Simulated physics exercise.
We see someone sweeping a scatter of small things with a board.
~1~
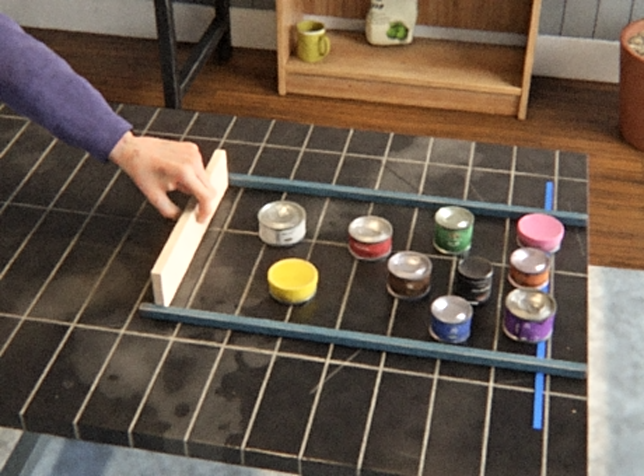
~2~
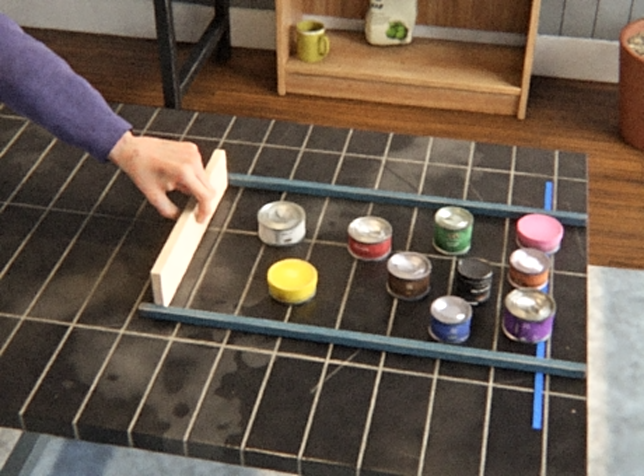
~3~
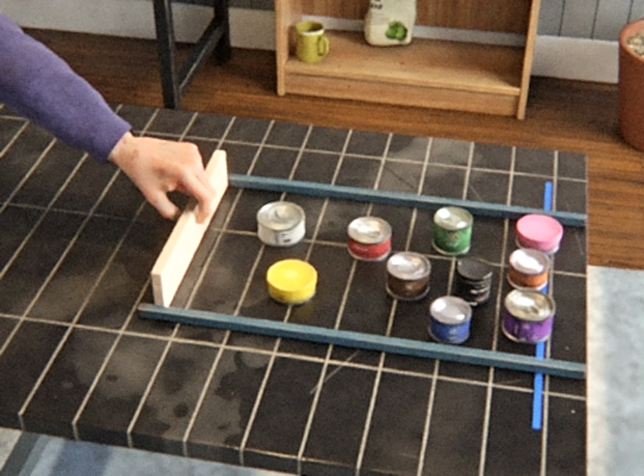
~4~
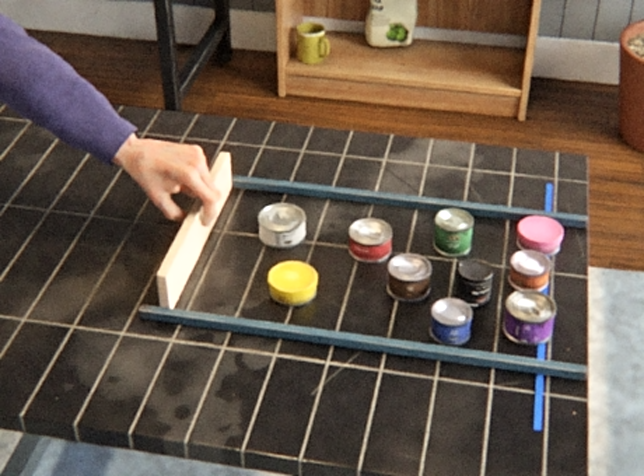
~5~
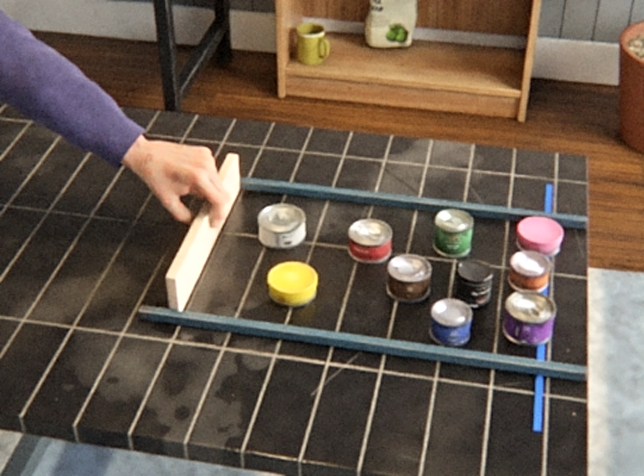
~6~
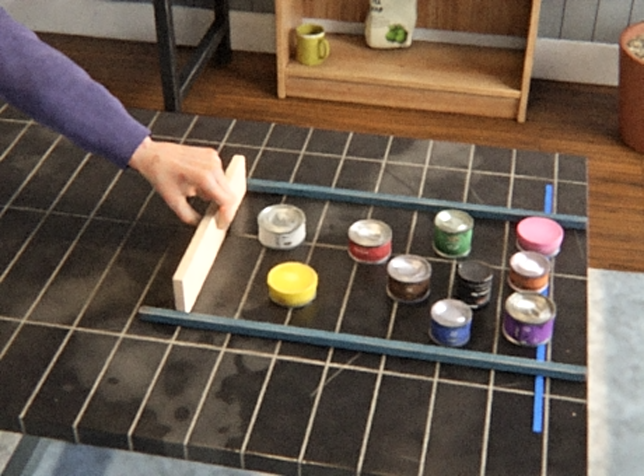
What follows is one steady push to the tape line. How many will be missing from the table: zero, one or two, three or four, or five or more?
As it turns out, the number that fall off is five or more.
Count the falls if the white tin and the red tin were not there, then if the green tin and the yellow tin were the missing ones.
It would be 3 and 4.
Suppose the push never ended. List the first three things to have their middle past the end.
They are the orange tin, then the black tub, then the purple tin.
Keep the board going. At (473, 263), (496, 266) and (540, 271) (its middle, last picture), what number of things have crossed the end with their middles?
In that order 0, 1 and 5.
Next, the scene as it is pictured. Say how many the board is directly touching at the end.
That makes 5.
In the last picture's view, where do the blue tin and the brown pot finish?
About (562, 347), and the other about (566, 287).
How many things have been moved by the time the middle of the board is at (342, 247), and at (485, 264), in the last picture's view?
First 3, then 10.
Soon after, none off yet; pink tin at rest near (539, 238); purple tin at rest near (529, 319); orange tin at rest near (529, 273).
After that, none off yet; pink tin displaced a little near (555, 234); purple tin displaced a little near (554, 318); orange tin displaced well along near (594, 280).
In the end, the number that fall off is five or more; gone, red tin, black tub, orange tin, purple tin and pink tin.
